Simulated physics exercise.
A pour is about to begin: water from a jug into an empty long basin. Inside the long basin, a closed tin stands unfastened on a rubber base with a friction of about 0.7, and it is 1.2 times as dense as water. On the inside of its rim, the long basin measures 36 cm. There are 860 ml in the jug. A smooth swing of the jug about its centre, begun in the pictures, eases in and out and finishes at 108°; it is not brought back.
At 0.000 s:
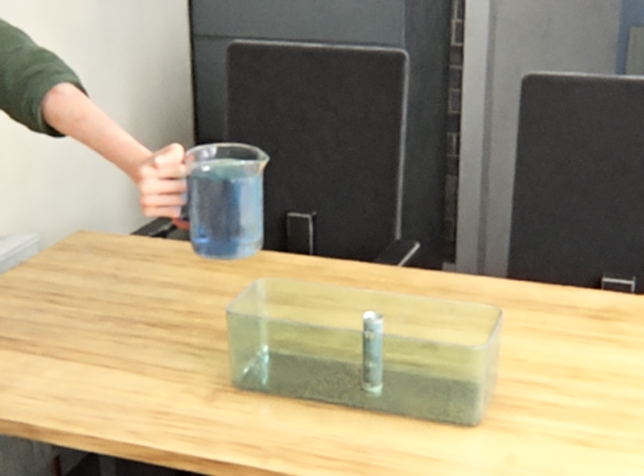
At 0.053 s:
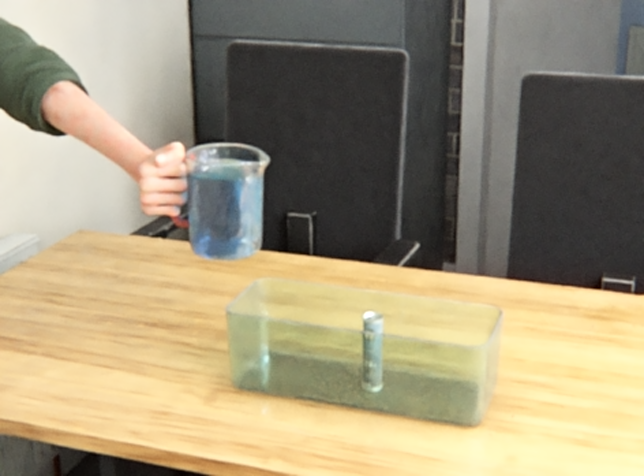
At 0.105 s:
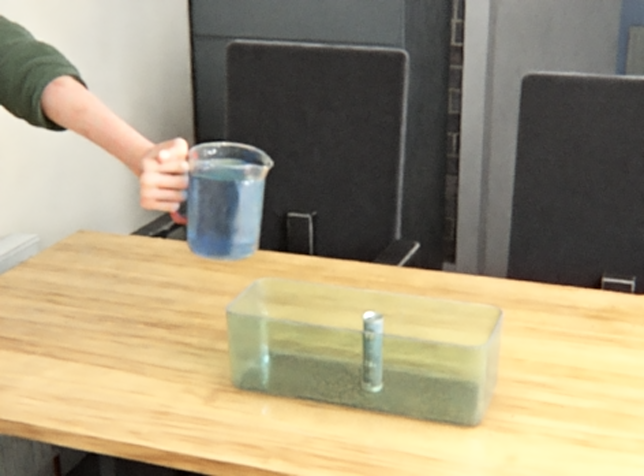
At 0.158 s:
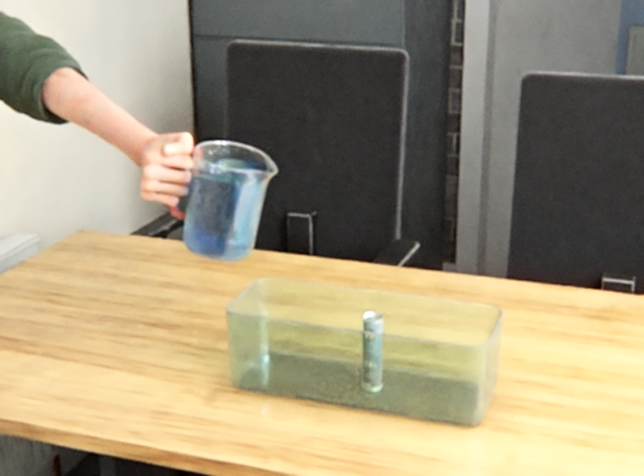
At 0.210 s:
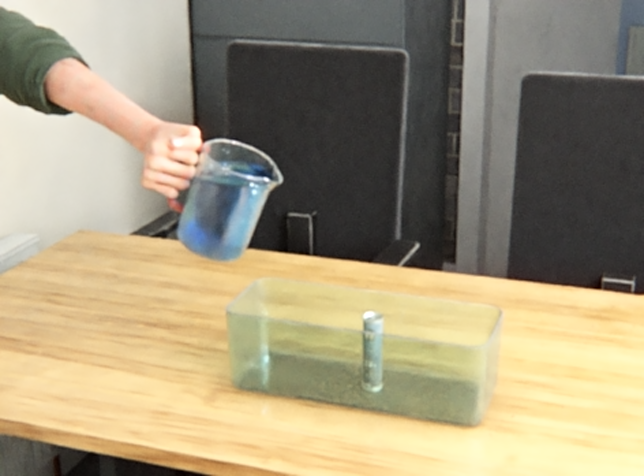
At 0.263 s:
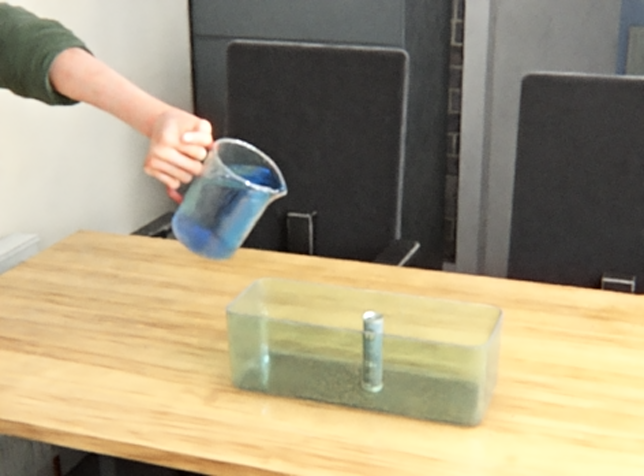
A glass jug of blue water, held by a hand at the left, hangs upright above a wooden table, near a long clear basin with a small cylinder standing inside. The hand then tilts the jug to the right, slowly at first and then more steeply, its spout lowering toward the right.
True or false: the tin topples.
False.
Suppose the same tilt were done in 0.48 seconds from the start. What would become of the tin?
Then the tin does not tip.
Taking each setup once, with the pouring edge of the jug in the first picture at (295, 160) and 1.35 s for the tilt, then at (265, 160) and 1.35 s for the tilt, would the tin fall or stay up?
Try 1: Tipped over; try 2: Still standing.
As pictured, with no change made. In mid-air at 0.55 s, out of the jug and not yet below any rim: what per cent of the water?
Some 22 % is the figure.
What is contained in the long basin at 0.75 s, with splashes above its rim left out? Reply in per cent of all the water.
The share is close to 66 percent.
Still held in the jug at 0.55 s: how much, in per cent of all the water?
Around 64 percent.
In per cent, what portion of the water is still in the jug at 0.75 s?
Roughly 18 percent remains.
By 0.55 s the tilt is 95° and 64 per cent is still to pour; the tin stands where it began.
By 0.75 s the tilt is 108° and 19 per cent is still to pour; the tin stands where it began.
By 0.97 s the tilt is 108° and 2 per cent is still to pour; the tin stands where it began.
By 1.21 s the tilt is 108° and 0 per cent is still to pour; the tin stands where it began.
At rest the tin stands where it began.
